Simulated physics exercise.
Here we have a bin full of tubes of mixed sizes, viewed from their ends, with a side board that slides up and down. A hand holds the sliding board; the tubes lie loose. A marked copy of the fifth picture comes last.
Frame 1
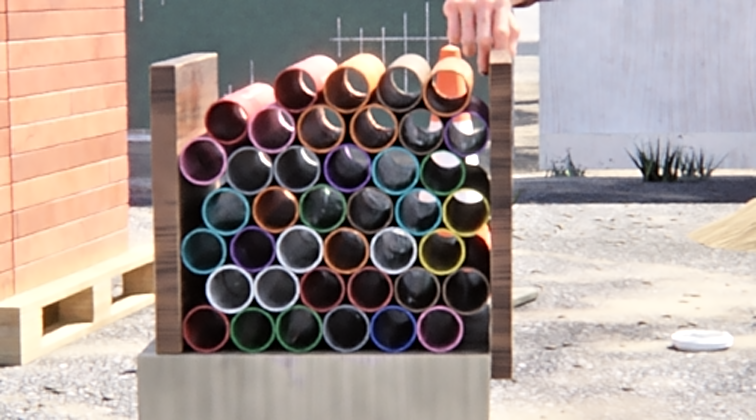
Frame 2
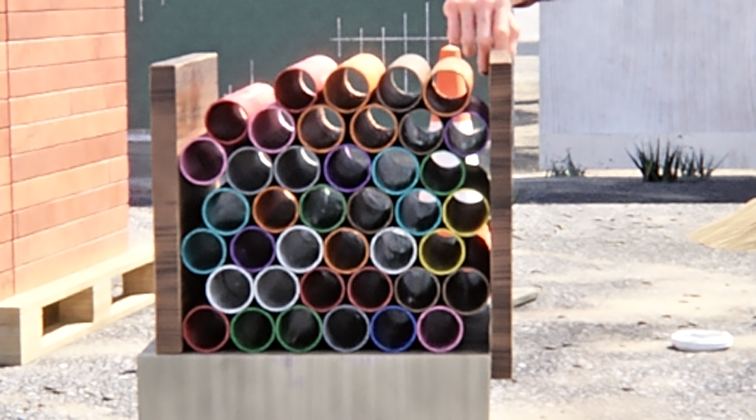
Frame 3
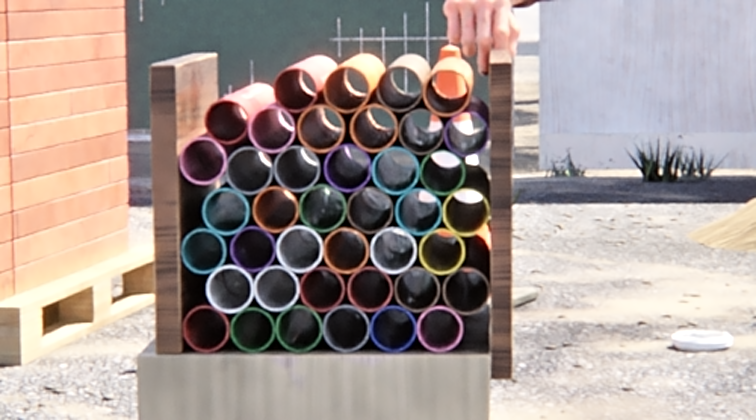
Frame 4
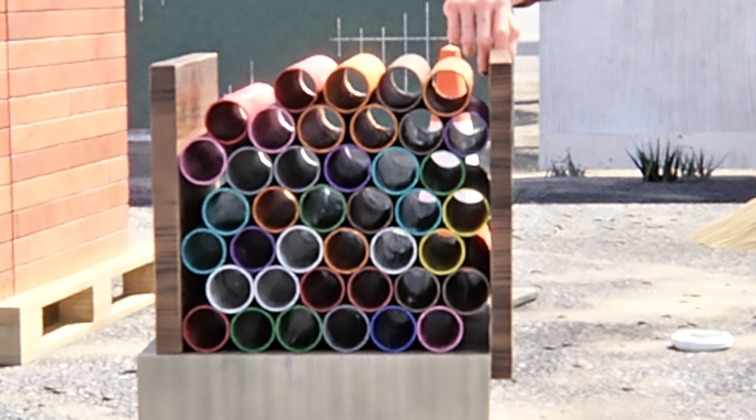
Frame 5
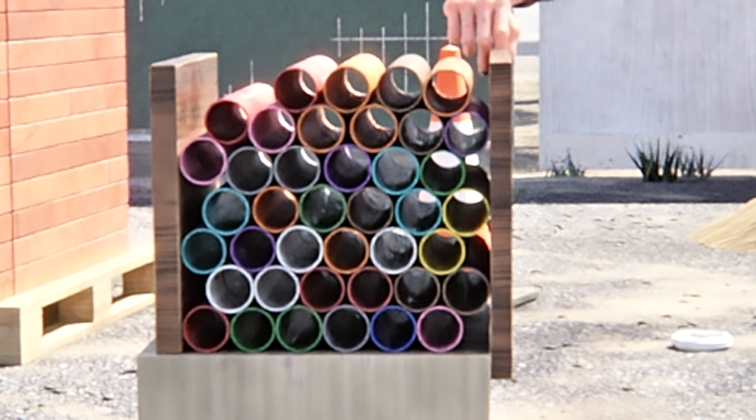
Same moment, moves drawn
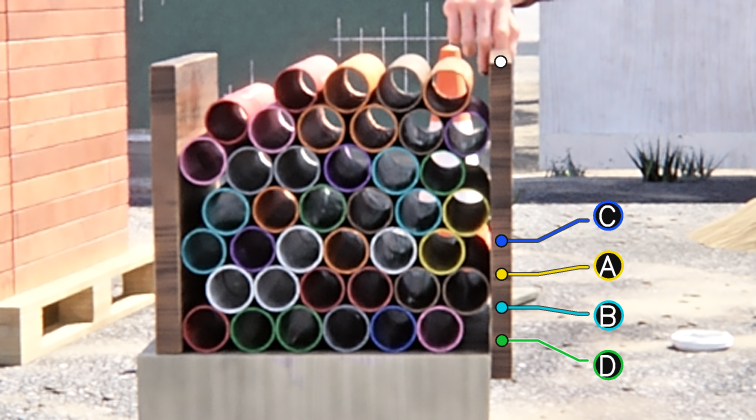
A hand at the upper right rests on top of the right-hand board of an outdoor bin, seen from the front on pale, sunlit ground with a brick stack on a wooden pallet to the left. Between two dark upright boards on a grey block lie open-ended tubes, rimmed in red, pink, orange, green, blue, purple, white and yellow. Nothing visibly moves, and the camera stays still.
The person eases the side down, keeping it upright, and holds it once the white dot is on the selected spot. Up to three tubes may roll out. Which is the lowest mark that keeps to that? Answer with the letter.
At most to C.
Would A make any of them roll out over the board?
Yes, at A.
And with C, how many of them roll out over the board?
It comes to two.
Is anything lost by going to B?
Yes.
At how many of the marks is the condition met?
One of them.
On the copy, A at (501, 274); B at (502, 307); C at (501, 241); D at (502, 341); the white dot at (501, 62).
On C. First, top of the board (490, 143).
Then, top of the board (490, 235).
Finally, top of the board (490, 240), two out over the board.
By contrast, A more than three out over the board; B more than three out over the board; D more than three out over the board.
